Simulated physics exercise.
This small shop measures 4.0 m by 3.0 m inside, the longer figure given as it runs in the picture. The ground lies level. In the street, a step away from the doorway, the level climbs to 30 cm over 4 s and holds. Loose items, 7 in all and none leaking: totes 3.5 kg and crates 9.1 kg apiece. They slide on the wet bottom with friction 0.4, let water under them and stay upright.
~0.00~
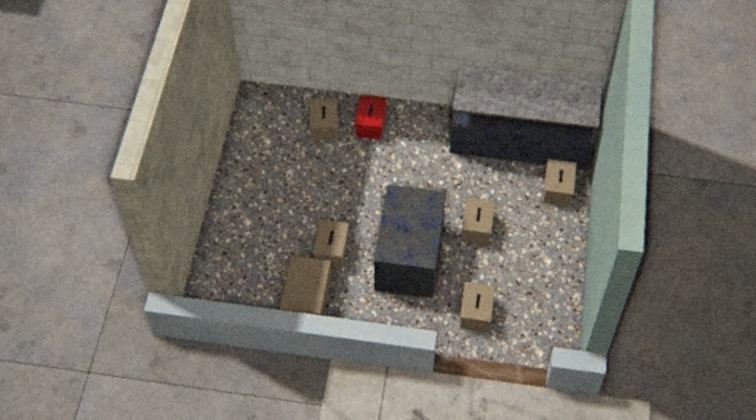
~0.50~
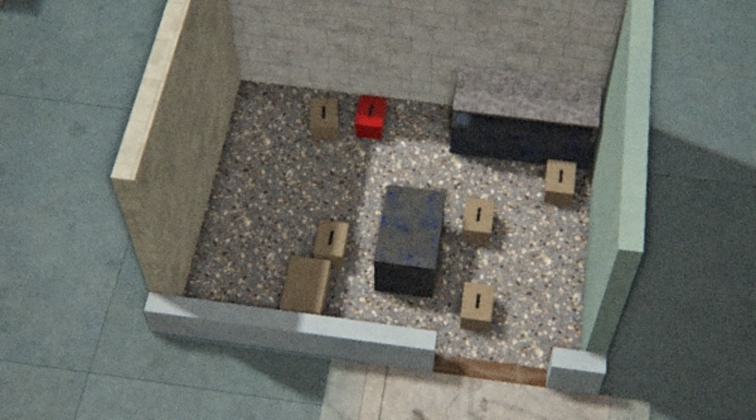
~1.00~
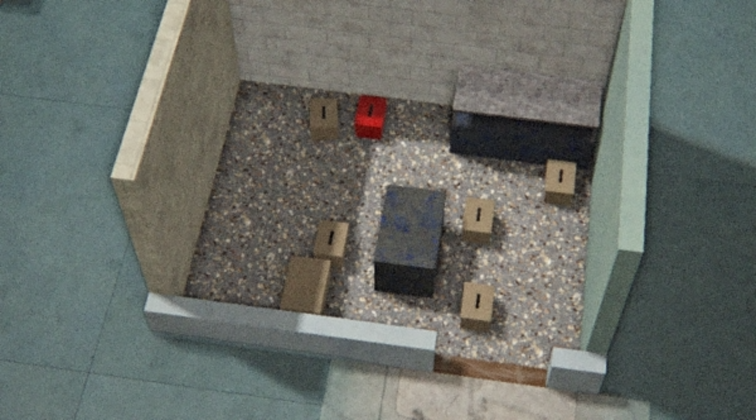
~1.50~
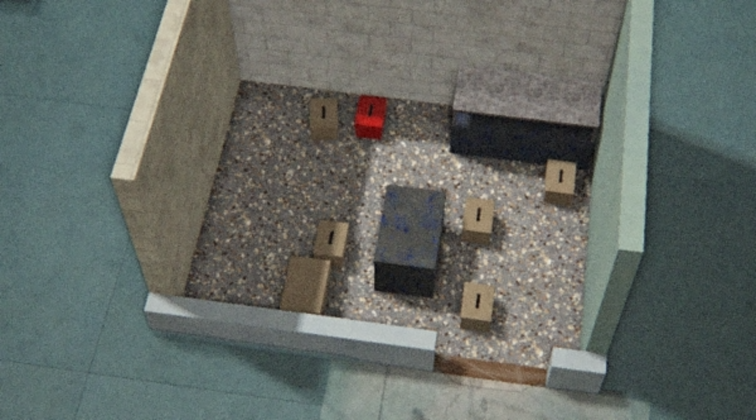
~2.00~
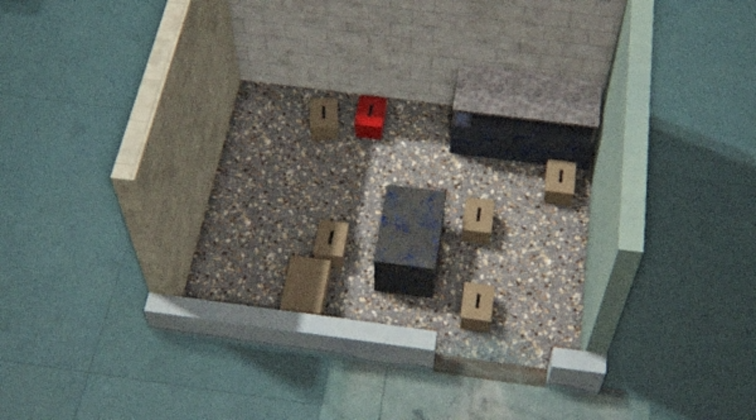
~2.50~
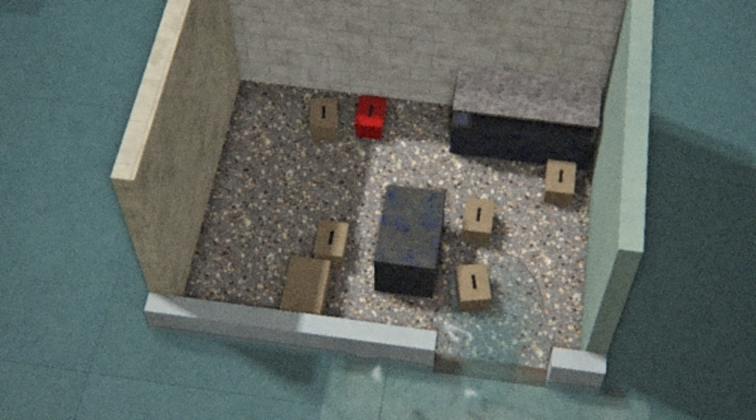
Water spread over the street around a small open-topped shop, then crept in through the doorway at the front, and the box nearest the opening shifted slightly inward while everything else stayed put.
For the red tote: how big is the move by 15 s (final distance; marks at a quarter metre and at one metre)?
Red tote ends far away.
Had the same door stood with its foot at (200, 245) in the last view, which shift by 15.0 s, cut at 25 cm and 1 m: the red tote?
Then the red tote gets carried off.
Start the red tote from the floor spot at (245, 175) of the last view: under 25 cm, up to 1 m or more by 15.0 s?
It travels far.
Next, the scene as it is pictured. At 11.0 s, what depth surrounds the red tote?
About 19 cm.
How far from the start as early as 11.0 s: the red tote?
Roughly 250 cm by then.
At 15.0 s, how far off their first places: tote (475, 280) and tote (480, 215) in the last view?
In turn: 120 cm, 50 cm.
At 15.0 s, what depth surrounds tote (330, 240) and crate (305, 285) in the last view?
About 19 and 19 cm.
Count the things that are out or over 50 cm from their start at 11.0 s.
6 of them.
After 3.5 s the red tote is near (371, 111), 0.0 m from its start, aground; 1 afloat.
After 6.8 s the red tote is near (253, 80), 1.3 m from its start, afloat; 5 afloat.
After 11.0 s the red tote is near (247, 264), 2.3 m from its start, afloat; 7 afloat.
After 15.0 s the red tote is near (422, 290), 2.4 m from its start, afloat; 7 afloat.
